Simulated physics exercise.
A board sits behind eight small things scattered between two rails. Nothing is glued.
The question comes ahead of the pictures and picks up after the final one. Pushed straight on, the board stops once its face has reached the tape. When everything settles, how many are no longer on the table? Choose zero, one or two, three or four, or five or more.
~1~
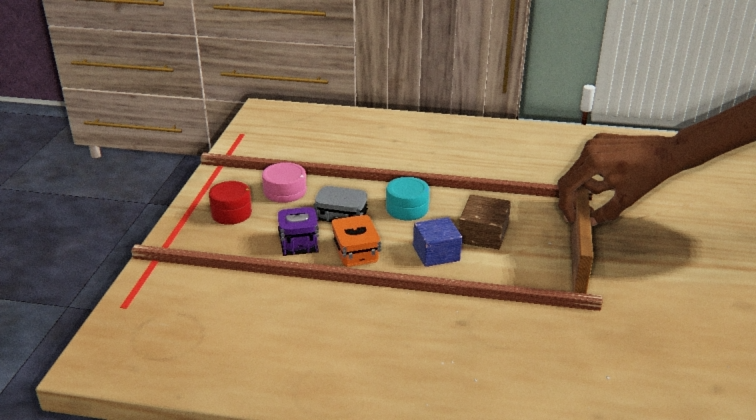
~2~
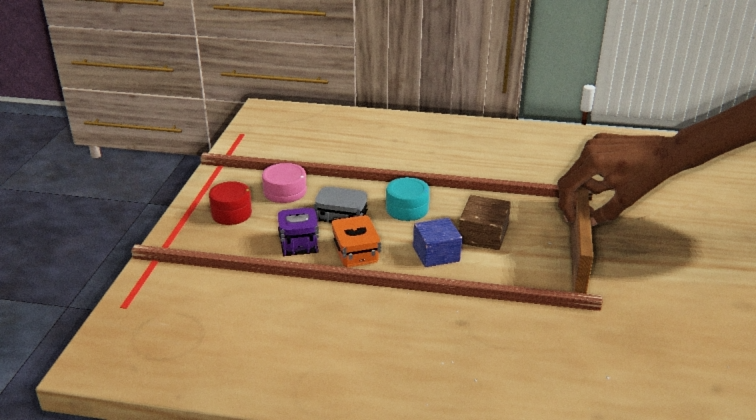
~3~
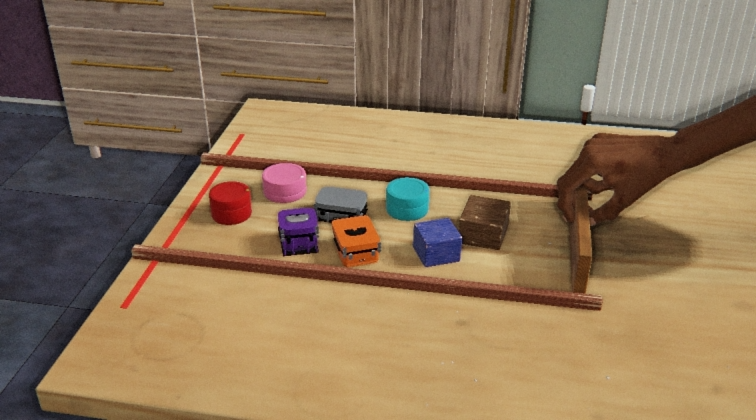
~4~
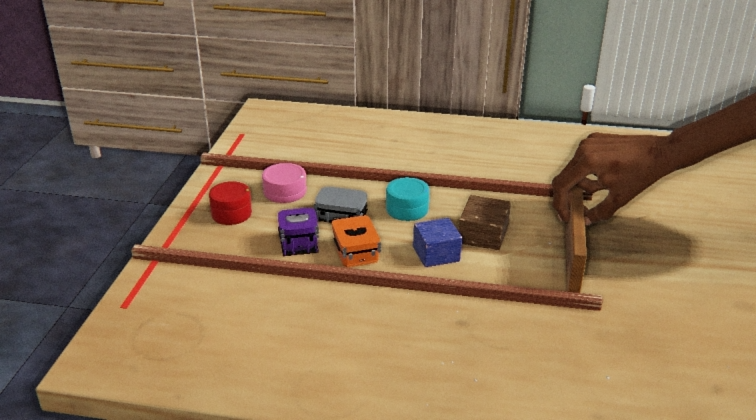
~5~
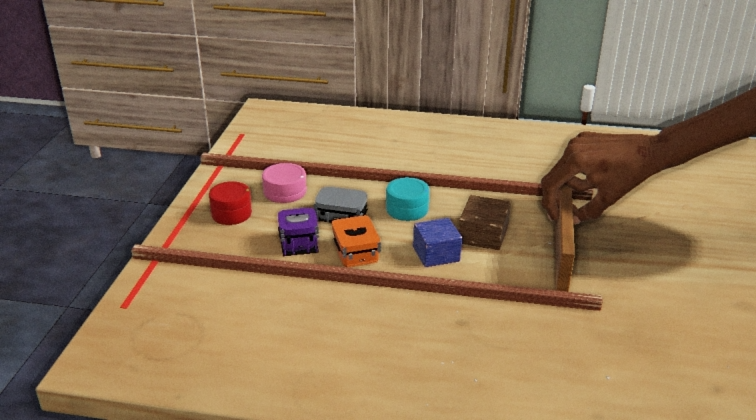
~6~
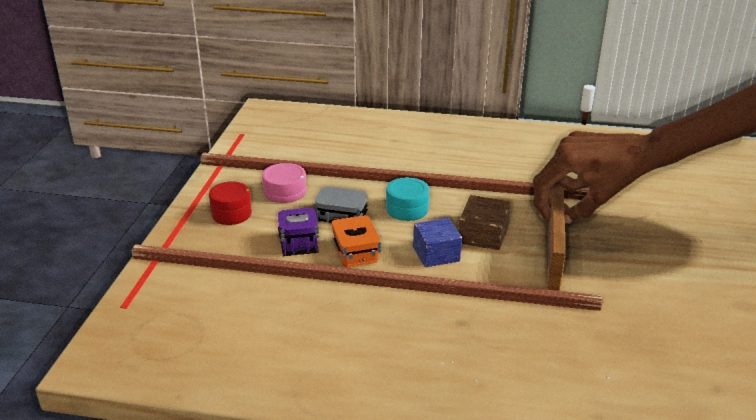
When everything settles, five or more are no longer on the table.
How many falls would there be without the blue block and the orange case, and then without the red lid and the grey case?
Fallen: 3, and 3 in the other try.
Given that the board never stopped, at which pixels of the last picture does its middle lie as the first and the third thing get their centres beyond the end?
It sits around (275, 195) and after that around (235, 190).
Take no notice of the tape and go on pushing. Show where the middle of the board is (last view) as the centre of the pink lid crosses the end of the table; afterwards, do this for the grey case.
Approx. (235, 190) / approx. (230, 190) for the other.
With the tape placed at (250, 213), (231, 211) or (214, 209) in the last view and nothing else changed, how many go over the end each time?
Per try: 2; 2; 5.
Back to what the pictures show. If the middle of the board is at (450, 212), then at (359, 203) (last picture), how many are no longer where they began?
At the first spot 3, then 6.
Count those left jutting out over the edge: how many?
I'd put it at 3.
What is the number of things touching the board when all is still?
I count 3 of them.
Early on, none off yet; red lid at rest near (230, 203); pink lid at rest near (284, 183); purple case moving near (291, 229).
Finally, the number that fall off is five or more; lost, orange case, grey case, purple case, pink lid and red lid.
